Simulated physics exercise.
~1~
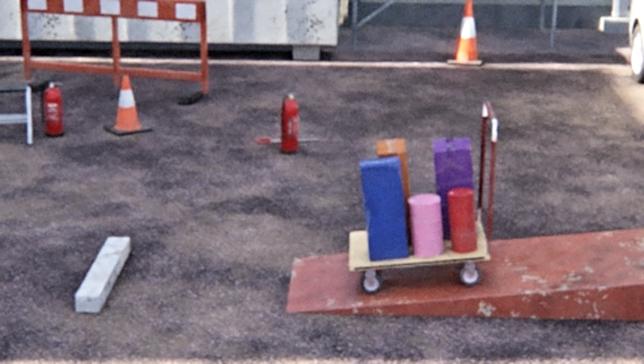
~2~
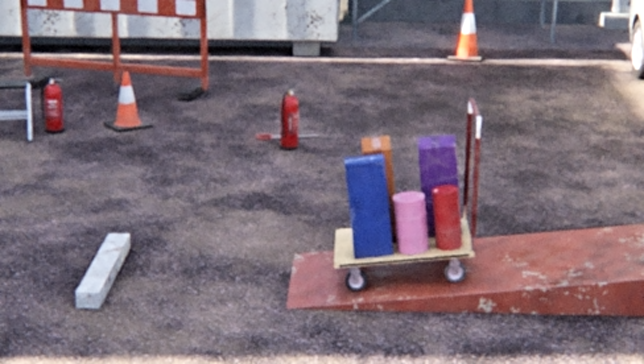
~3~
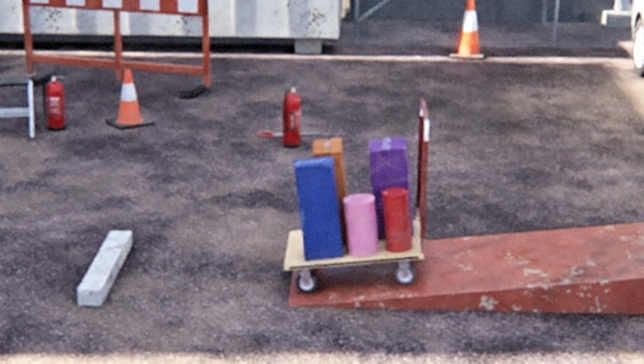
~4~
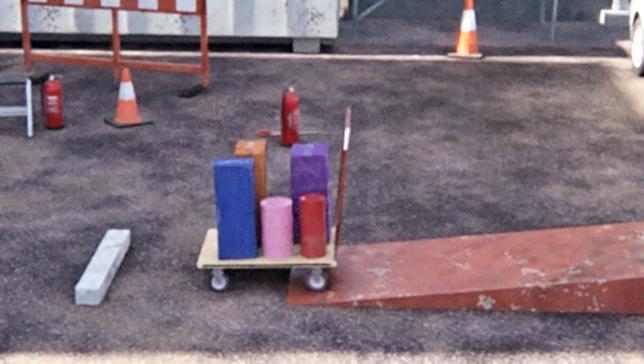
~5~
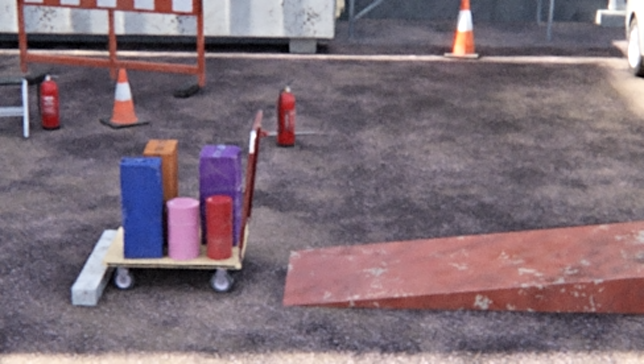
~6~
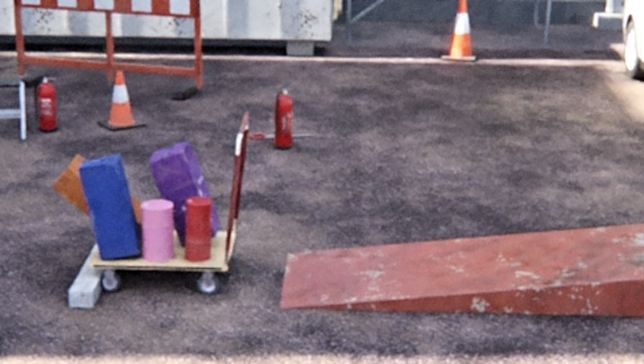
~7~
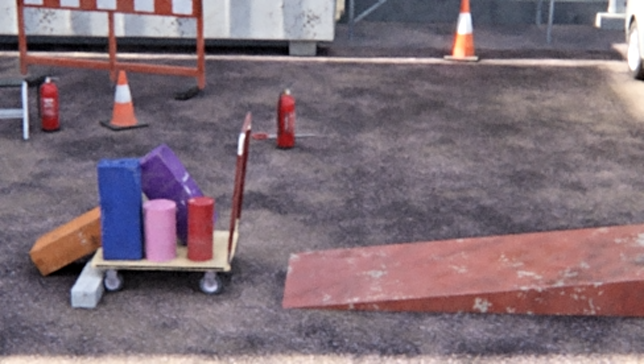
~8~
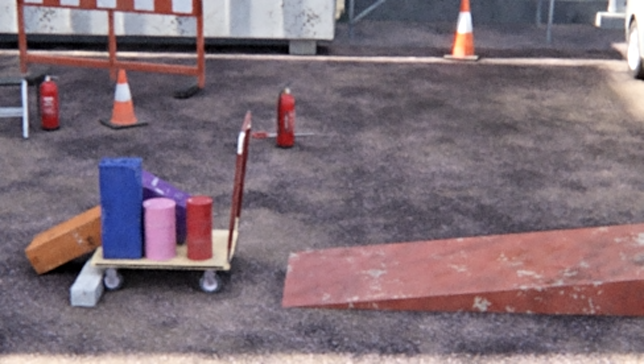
A flat trolley with a red handle rolls left down a low red ramp in a paved yard, seen from the side by a slightly swaying camera. It carries a blue box at the left, an orange and a purple box behind, and pink and red canisters in front, while cones, fire extinguishers and a barrier stand beyond. It crosses the flat ground and stops against a pale kerb. The blue, orange and purple boxes tip left. The orange one drops off and lies beyond the kerb, while the blue settles upright. The purple box ends toppled on the deck, both canisters still standing.
